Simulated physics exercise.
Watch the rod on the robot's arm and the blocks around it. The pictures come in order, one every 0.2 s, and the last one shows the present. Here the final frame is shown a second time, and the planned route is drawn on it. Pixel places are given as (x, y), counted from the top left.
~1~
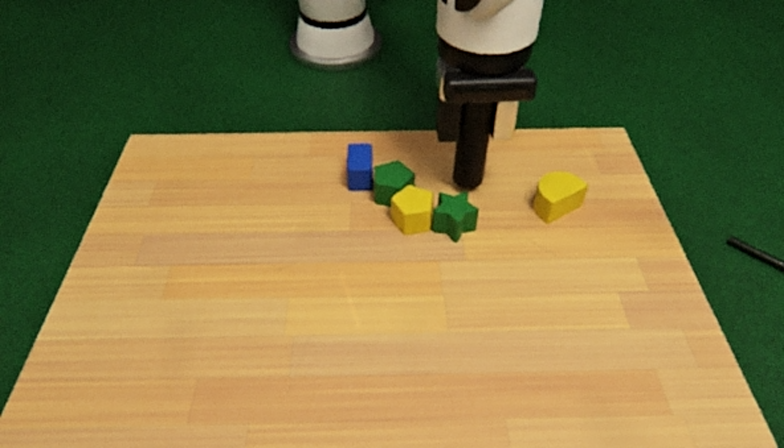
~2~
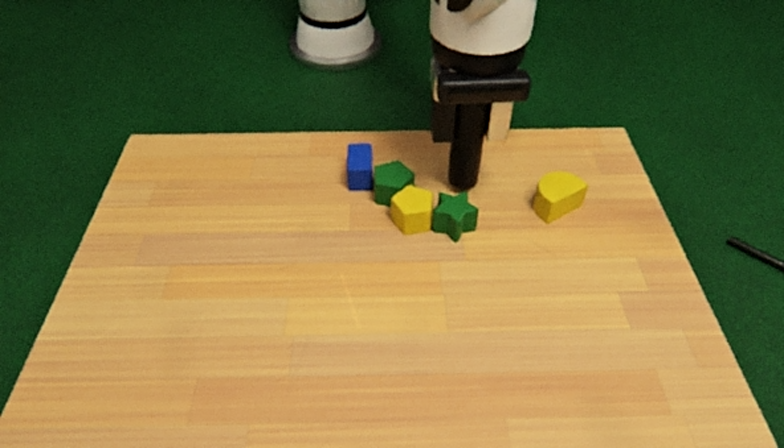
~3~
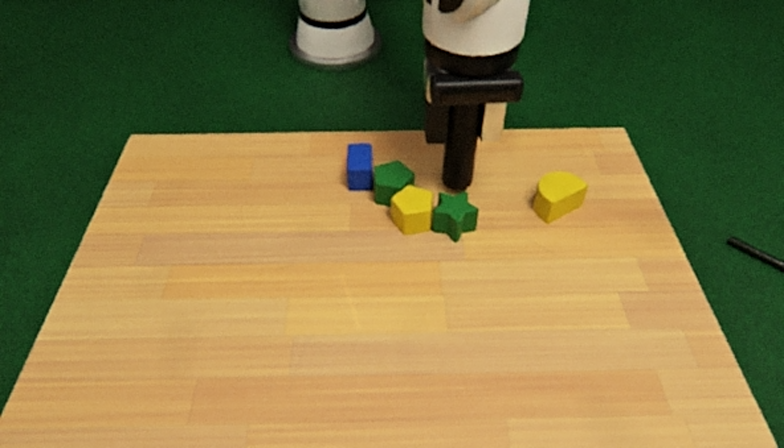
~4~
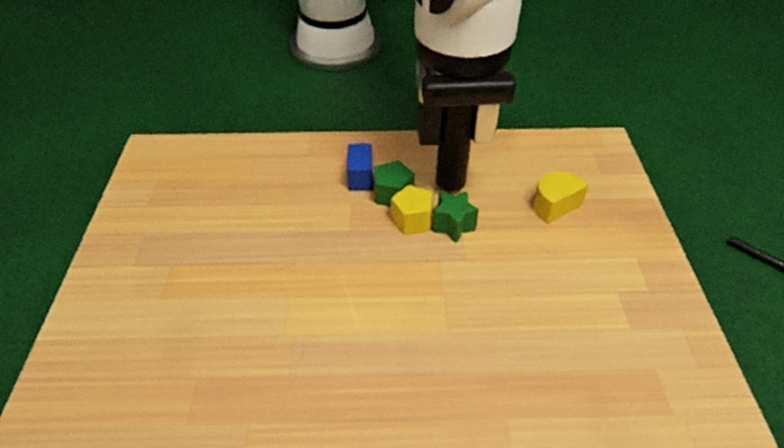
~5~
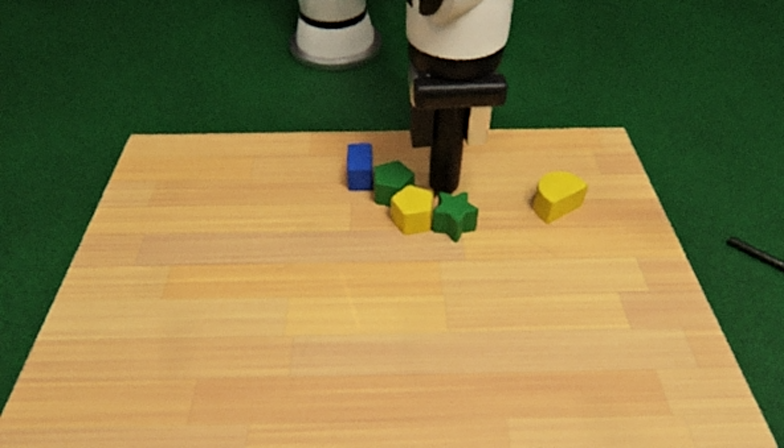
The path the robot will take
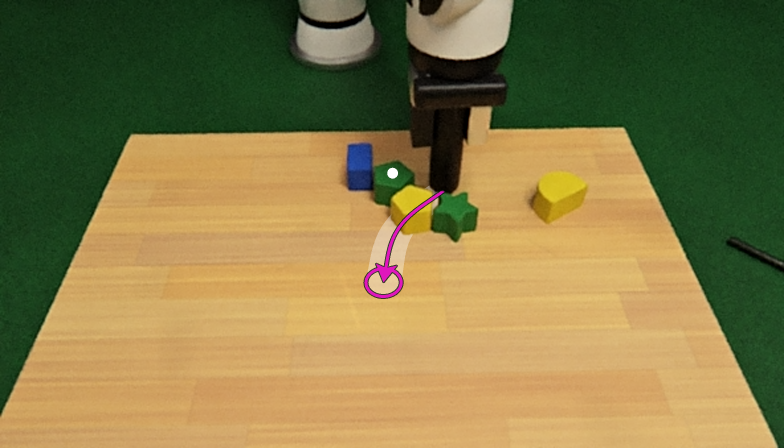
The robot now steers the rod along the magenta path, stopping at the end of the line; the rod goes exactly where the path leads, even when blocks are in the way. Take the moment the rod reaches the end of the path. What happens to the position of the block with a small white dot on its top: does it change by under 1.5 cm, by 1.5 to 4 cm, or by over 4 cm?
Short: Under 1.5 cm.
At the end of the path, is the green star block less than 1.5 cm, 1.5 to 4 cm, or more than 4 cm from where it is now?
Result: Under 1.5 cm.
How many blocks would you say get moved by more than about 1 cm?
Blocks displaced: 1.
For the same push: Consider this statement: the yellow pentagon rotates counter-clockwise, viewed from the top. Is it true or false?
The statement is incorrect.
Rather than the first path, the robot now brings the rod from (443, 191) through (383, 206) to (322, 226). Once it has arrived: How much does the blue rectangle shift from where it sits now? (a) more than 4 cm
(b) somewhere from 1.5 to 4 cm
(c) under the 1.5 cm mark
b - somewhere from 1.5 to 4 cm.
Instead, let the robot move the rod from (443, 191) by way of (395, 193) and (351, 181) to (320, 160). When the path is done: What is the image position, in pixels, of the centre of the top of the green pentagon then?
So, by the moment the path ends, you'll find the top centre of the green pentagon at (322, 178).
Path on the board, from (443, 191) by way of (412, 213) and (391, 244) to (384, 282); the dot is on the green pentagon.
On the path given first. One third of the way, rod at (412, 206); yellow pentagon at (396, 214).
Two thirds of the way, rod at (391, 237); yellow pentagon at (368, 245).
At the end, rod at (383, 275); green pentagon in place; yellow pentagon at (345, 271), turned 55° clockwise; green star block in place.
